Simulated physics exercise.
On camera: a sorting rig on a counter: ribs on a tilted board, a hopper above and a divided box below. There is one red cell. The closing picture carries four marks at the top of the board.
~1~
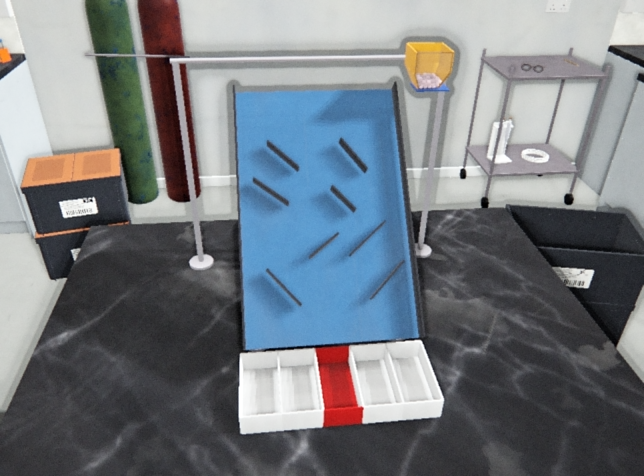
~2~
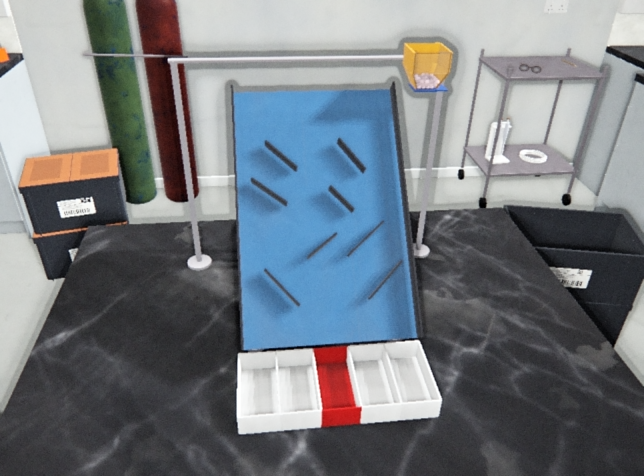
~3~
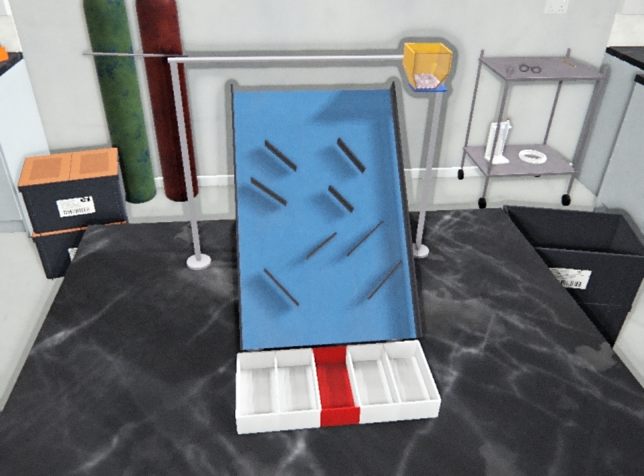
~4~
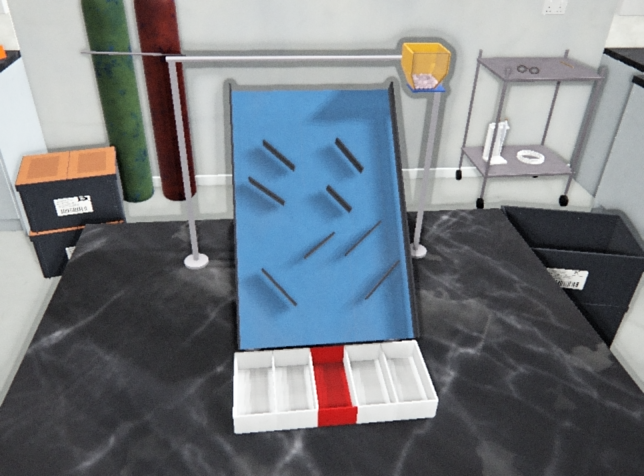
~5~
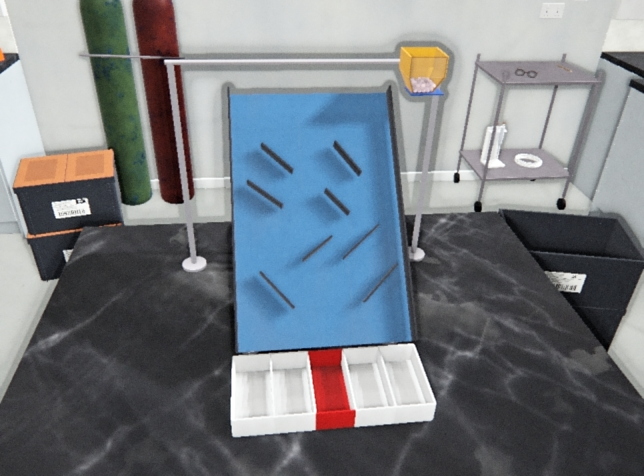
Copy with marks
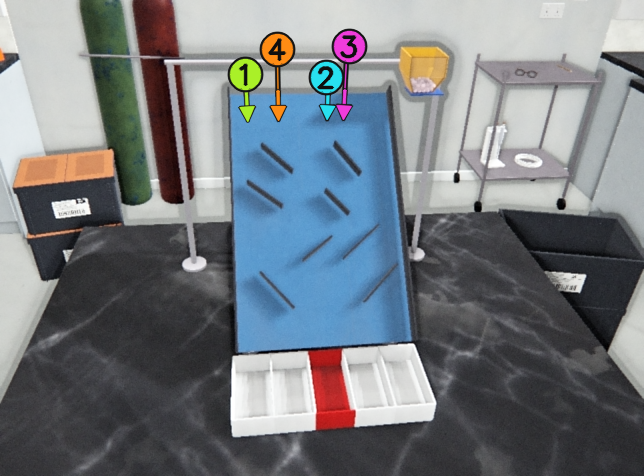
Nothing moves except for a very slight shift of the view; a yellow hopper with small pale contents sits at the upper right above a tilted blue board with dark ribs, and a white divided box with one red cell rests below.
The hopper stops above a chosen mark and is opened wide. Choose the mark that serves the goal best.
4 is best.
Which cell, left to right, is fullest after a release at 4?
The third.
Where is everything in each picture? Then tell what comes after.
The first picture shows hopper at (426, 82), sugar pearls, door shut.
The second picture shows ribs (265, 140) to (297, 167), (339, 138) to (366, 169), (251, 178) to (287, 202).
The third picture shows ribs (330, 185) to (354, 209), (308, 256) to (336, 232), (349, 254) to (383, 221).
The fourth picture shows ribs (262, 268) to (297, 305), (368, 298) to (400, 261).
The fifth picture shows red cell at (335, 419), number 3 of 5 from the left.
On the marked copy, mark 1 meets the board at (247, 116); mark 2 meets the board at (327, 114); mark 3 meets the board at (343, 114); mark 4 meets the board at (278, 115).
With 1, about a third in the red cell, about half in other cells, a small part outside the box.
With 2, about half in the red cell, about a third in other cells, a small part outside the box.
With 3, about a quarter in the red cell, about two thirds in other cells, a small part outside the box.
With 4, most in the red cell, a small part in other cells, a small part outside the box.
